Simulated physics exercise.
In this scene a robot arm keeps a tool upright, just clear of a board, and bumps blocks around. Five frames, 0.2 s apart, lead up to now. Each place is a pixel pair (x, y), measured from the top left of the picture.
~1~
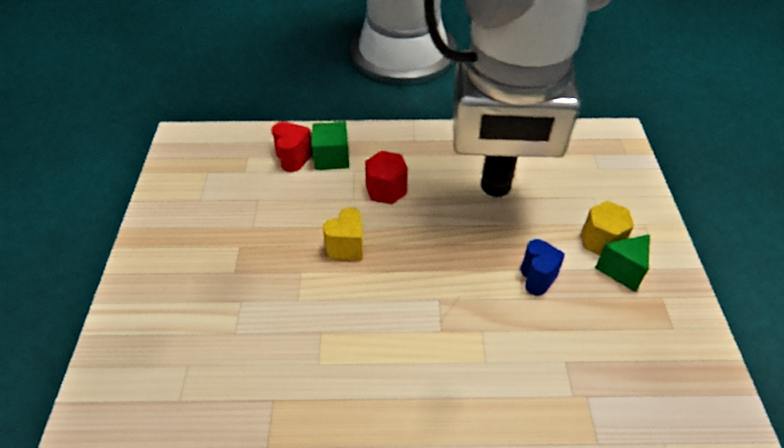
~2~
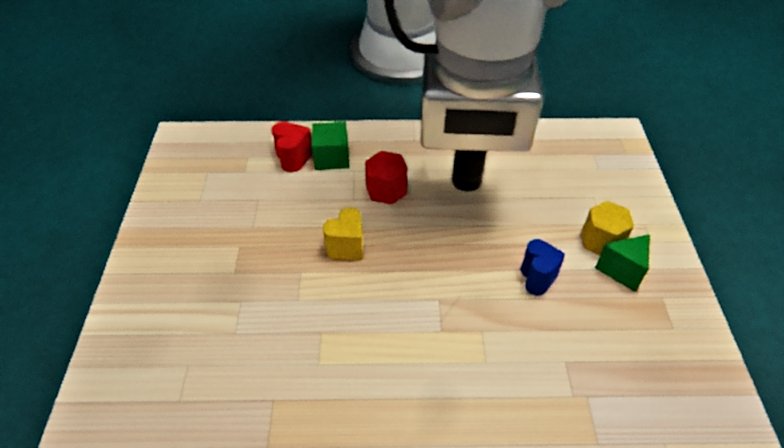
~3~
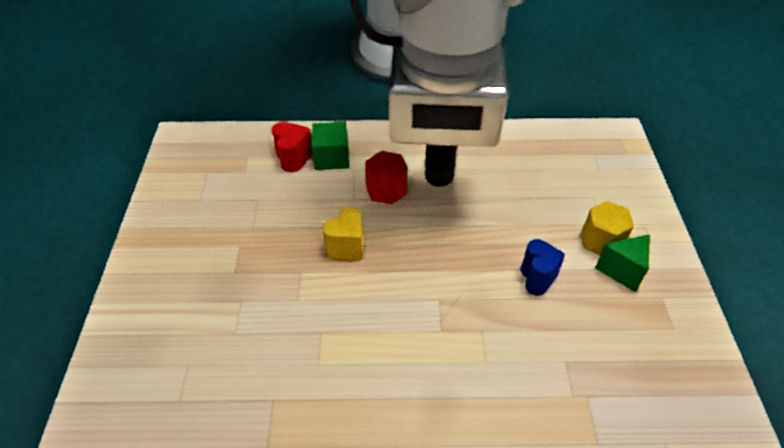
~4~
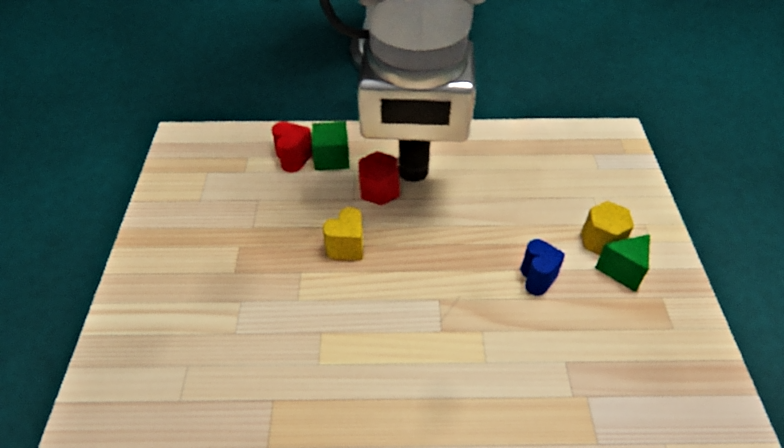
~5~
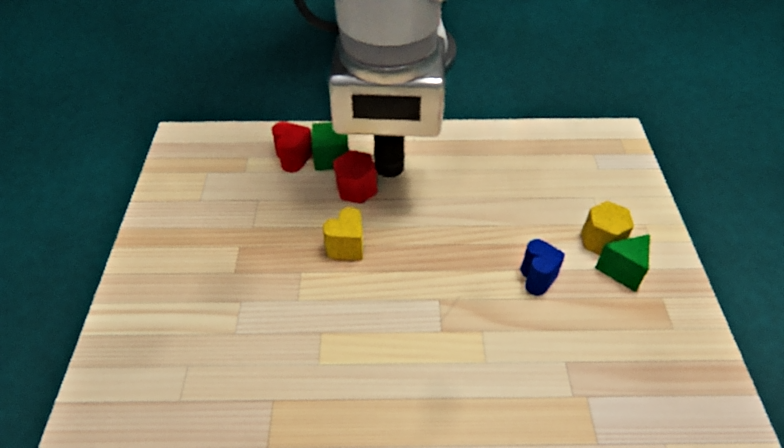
A robot arm moves left above a wooden board and pushes a red hexagonal block left.
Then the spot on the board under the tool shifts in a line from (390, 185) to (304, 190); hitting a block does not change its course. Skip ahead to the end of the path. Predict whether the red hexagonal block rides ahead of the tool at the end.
Before the tool.
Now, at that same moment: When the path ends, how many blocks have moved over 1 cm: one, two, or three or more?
That push would leave one block displaced by more than about 1 cm.
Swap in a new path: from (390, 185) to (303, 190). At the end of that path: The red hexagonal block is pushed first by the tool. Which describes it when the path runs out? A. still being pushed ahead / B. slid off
Correct choice: A.
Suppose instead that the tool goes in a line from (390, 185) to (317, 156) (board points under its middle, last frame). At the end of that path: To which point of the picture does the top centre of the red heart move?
It should be at about (256, 120).
What follows on the original path. Halfway along, tool at (344, 171); red hexagonal block at (309, 166).
At the end, tool at (301, 173); green square block not moved; red hexagonal block at (264, 168).
